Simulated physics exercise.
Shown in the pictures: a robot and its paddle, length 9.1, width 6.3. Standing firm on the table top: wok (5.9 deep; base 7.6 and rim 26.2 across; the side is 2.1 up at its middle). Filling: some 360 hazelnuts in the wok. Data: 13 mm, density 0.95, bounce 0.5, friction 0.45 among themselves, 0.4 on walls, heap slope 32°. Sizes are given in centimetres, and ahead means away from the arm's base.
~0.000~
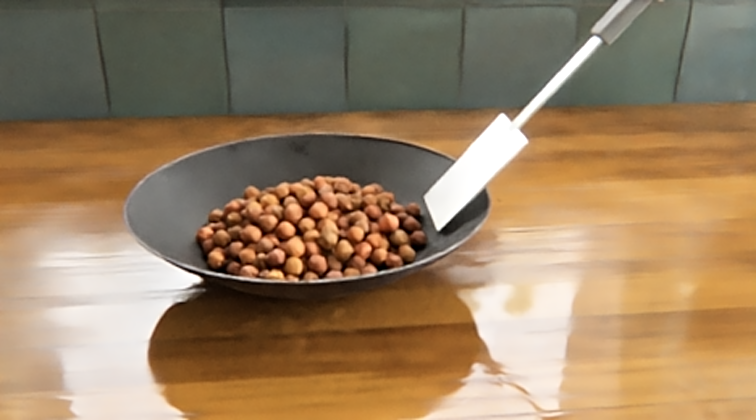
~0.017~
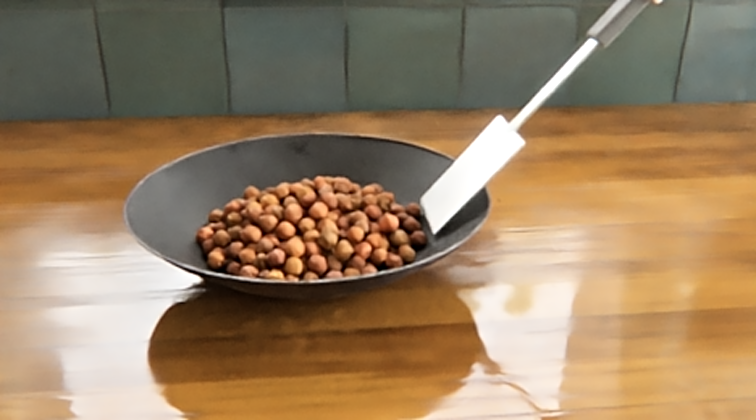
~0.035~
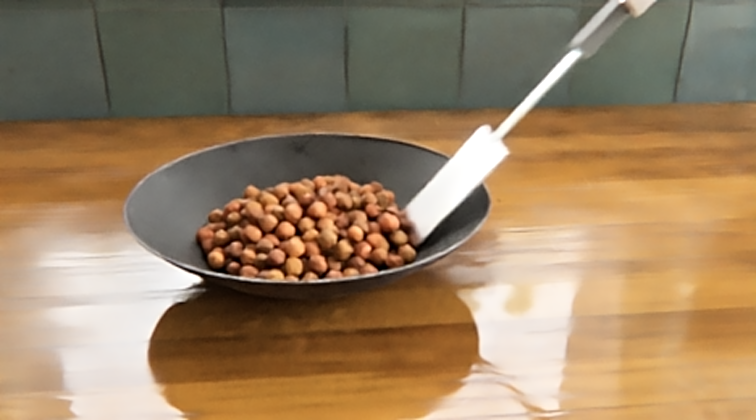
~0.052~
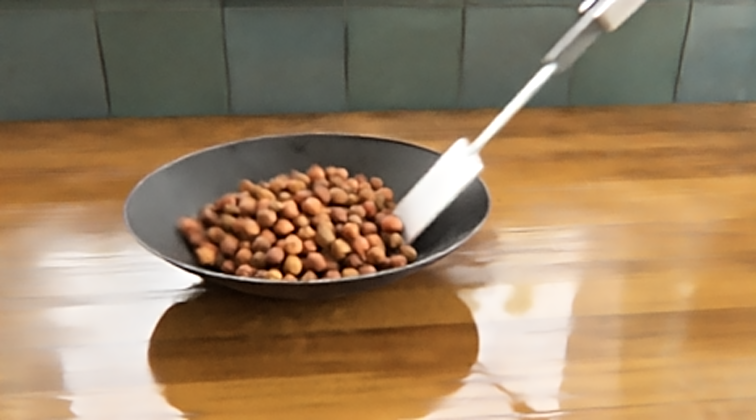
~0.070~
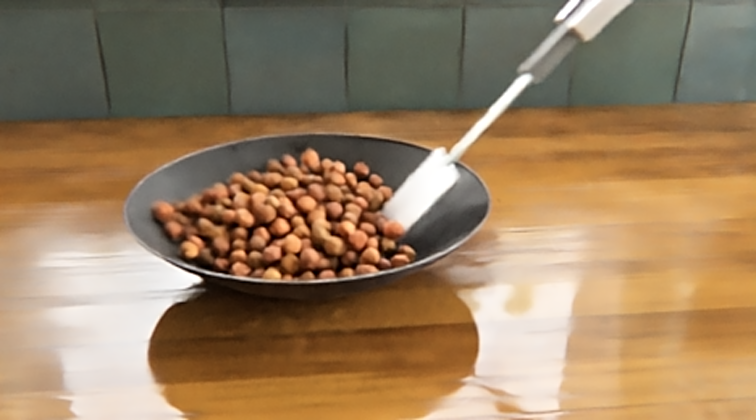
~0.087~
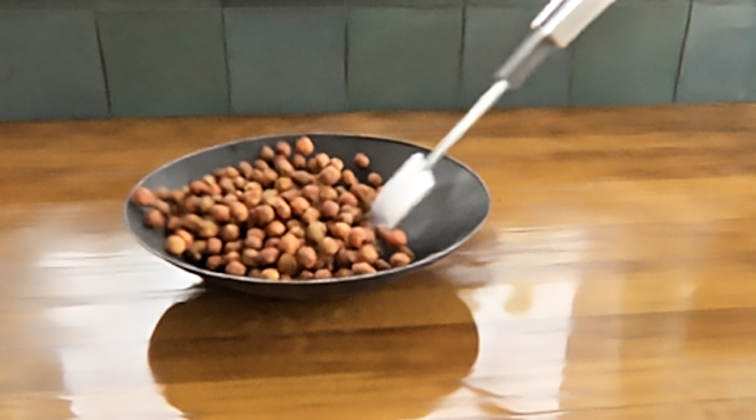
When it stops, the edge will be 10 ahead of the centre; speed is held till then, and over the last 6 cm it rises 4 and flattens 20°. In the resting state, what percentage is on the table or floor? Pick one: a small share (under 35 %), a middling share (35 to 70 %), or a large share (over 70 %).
A middling share.
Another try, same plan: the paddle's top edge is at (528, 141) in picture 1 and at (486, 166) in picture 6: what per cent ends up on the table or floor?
It works out to about 25 %, more or less.
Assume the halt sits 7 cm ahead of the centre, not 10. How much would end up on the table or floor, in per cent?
It would be near 30 per cent.
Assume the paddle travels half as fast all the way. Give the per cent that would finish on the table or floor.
30 per cent, about.
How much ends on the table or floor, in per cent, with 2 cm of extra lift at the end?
It comes to around 45 percent.
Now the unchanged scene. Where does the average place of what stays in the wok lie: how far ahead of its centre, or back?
It sits near 2.5 centimetres ahead of centre.
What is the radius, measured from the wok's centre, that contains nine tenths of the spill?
That distance is around 70 cm.
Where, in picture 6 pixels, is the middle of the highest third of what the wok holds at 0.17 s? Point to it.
About pixel (202, 187).
By 0.13 s, sloping 49°, highest piece 8 above the table; 354 in the wok, 1 on the blade or in flight.
By 0.17 s, sloping 43°, highest piece 9 above the table; 347 in the wok, 8 on the blade or in flight.
By 0.39 s, sloping 29°, highest piece 18 above the table; 200 in the wok, 75 on the table or floor, 80 on the blade or in flight.
By 1.44 s, sloping 29°, highest piece 7 above the table; 200 in the wok, 155 on the table or floor.
Final count, 200 in the wok, 155 on the table or floor. That is 44 % on the table or floor.
